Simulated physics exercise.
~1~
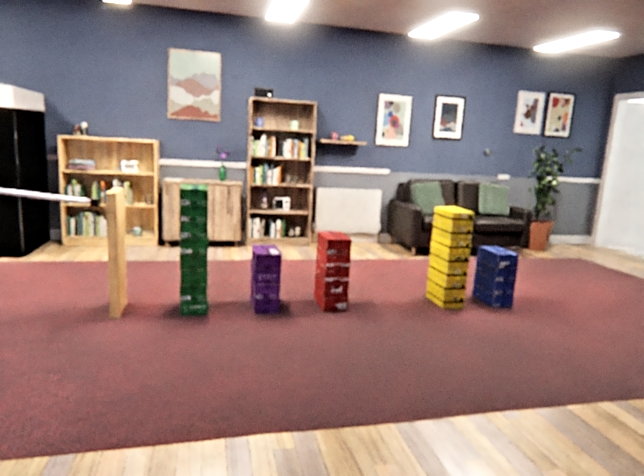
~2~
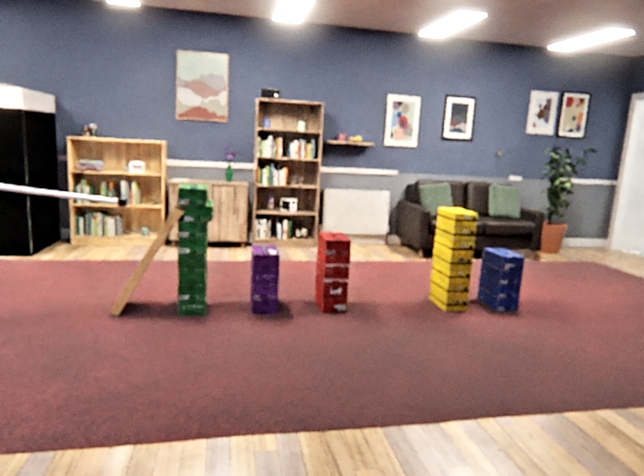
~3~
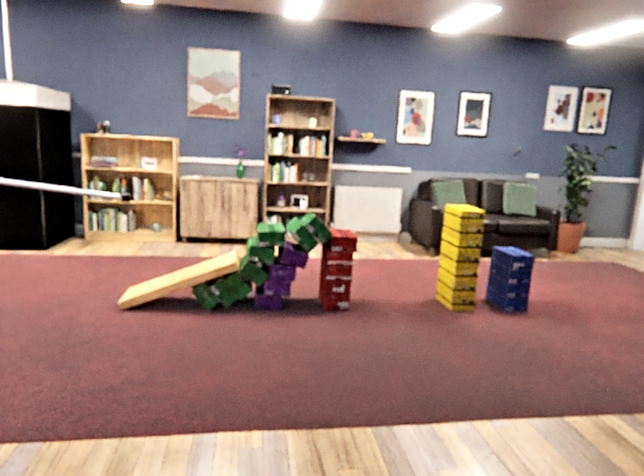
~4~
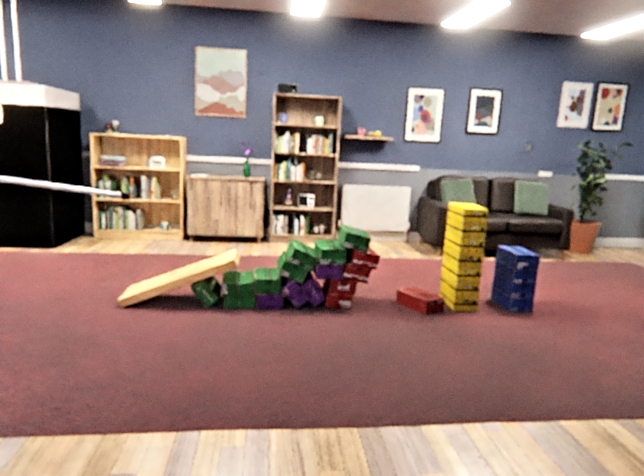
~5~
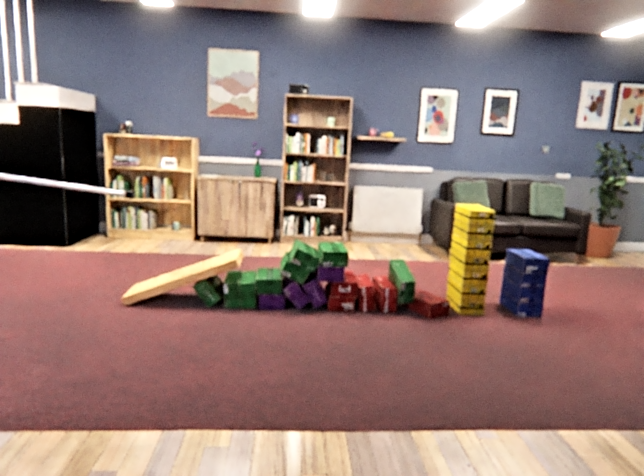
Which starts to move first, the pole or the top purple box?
The pole moves first, pushing the board over to the right. The top purple box only shifts later, when the green boxes come down on its stack.
